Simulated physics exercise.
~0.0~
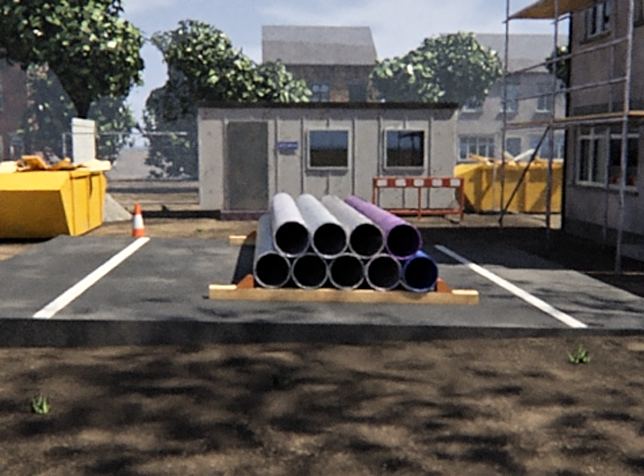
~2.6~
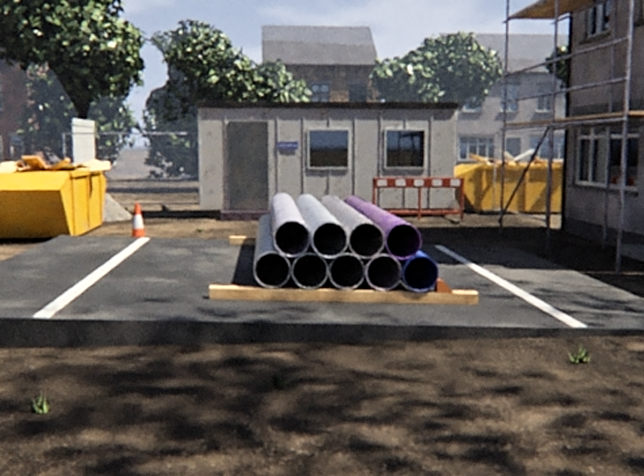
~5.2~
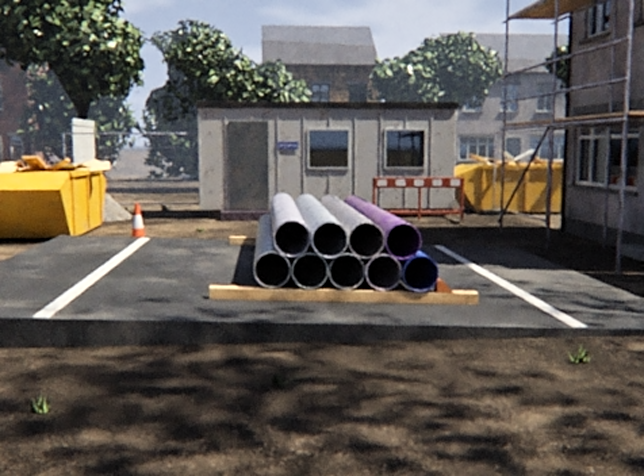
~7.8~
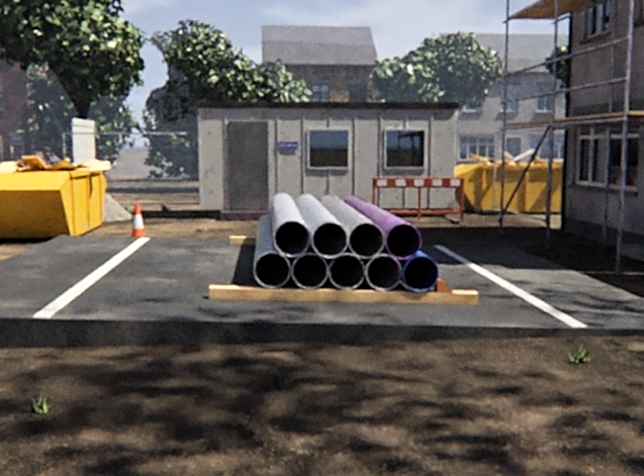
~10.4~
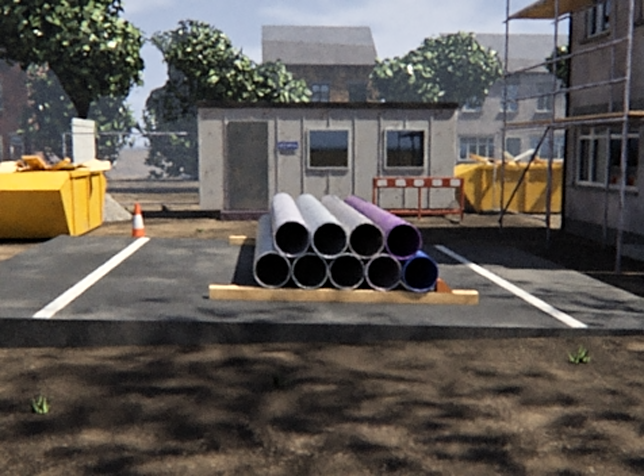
A long grey site cabin stands behind a patch of asphalt on a building site, seen from the front by a still camera, with yellow skips to either side and scaffolding on the right. Between two white lines, a stack of hollow pipes lies end-on across timber bearers, four above five. Most are grey, with a purple one at the upper right and a blue one at the lower right. The orange wedge at the left foot suddenly disappears, while the right one remains. No pipe visibly shifts, and the stack ends intact between the lines.
